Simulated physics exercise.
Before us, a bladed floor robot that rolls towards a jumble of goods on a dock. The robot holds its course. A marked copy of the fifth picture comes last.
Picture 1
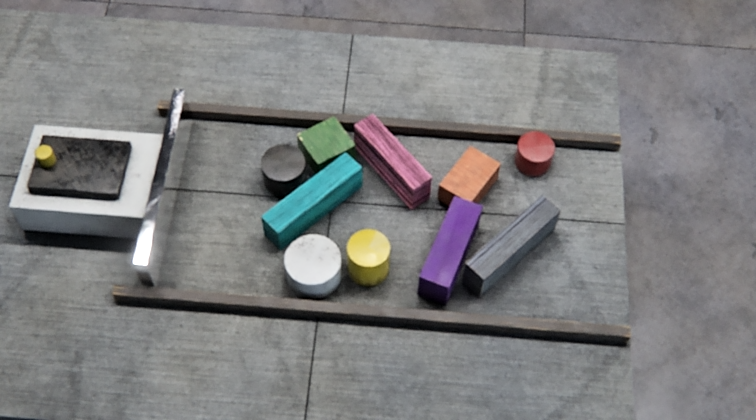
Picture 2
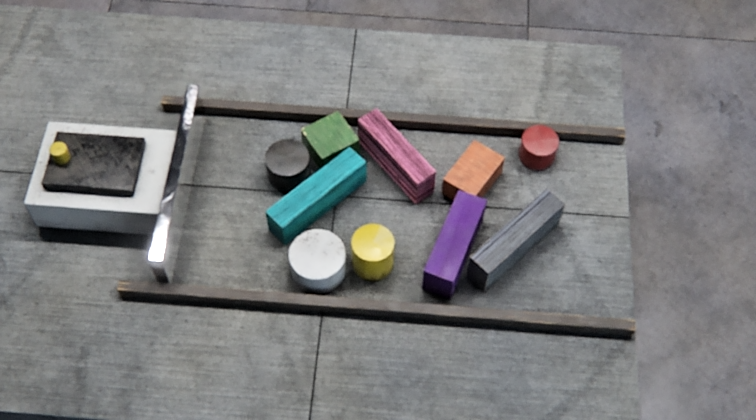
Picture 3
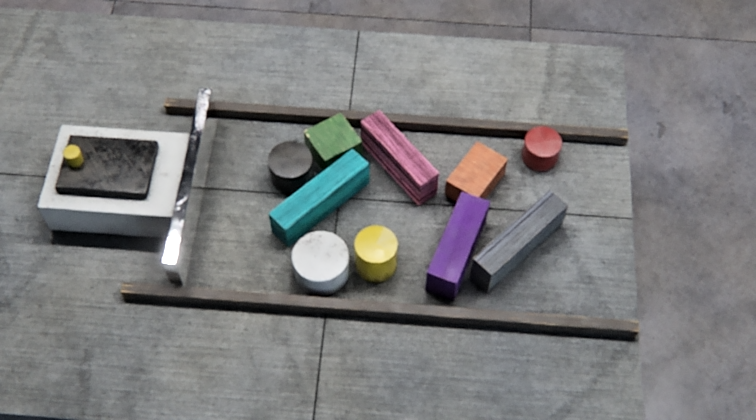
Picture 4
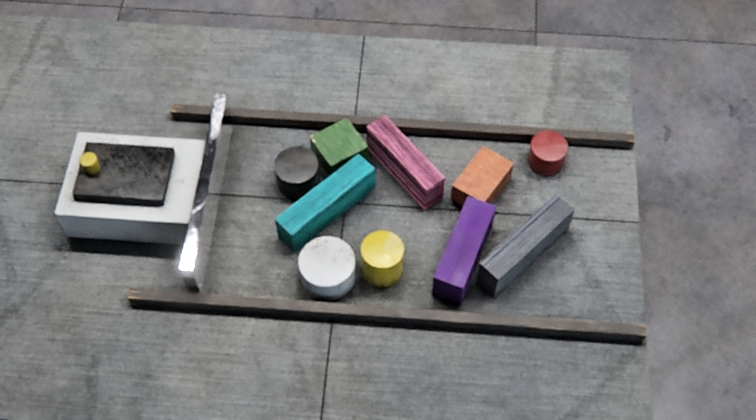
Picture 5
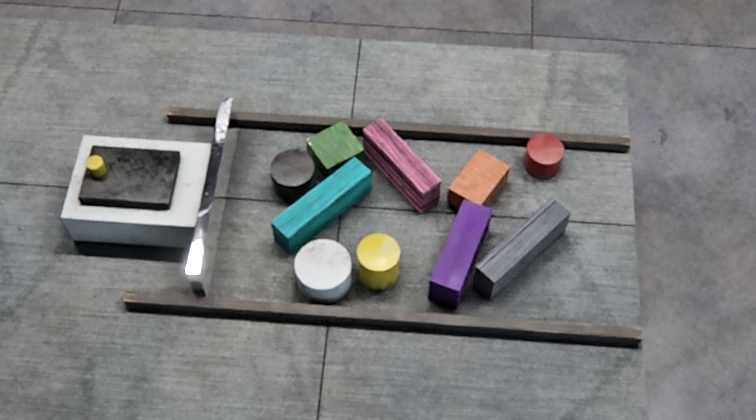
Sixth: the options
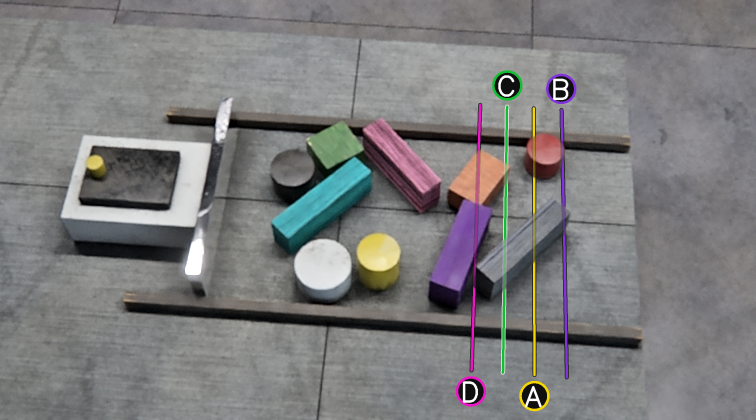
The clip shows a white robot with an upright blade moving slowly rightward between two dark rails on a grey surface, nearing a cluster of colourful blocks, sticks and canisters, which stay in place relative to one another.
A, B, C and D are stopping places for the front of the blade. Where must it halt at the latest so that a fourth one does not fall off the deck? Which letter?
As far as mark A.
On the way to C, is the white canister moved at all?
By then, yes.
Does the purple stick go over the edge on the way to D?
By then, no.
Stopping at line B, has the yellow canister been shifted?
Yes.
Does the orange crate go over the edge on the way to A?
Yes.
On the marked copy, A at (534, 231); B at (564, 233); C at (505, 229); D at (476, 227).
Following A. Soon after the start, robot (252, 184); orange crate (486, 182); white canister (354, 281).
Later, robot (368, 192); red canister (600, 158); orange crate (567, 168).
In the end, robot (460, 198); grey stick over the edge; orange crate over the edge; three fallen.
As for the rest, B drops five; C is within the limit but short; D is within the limit but short.
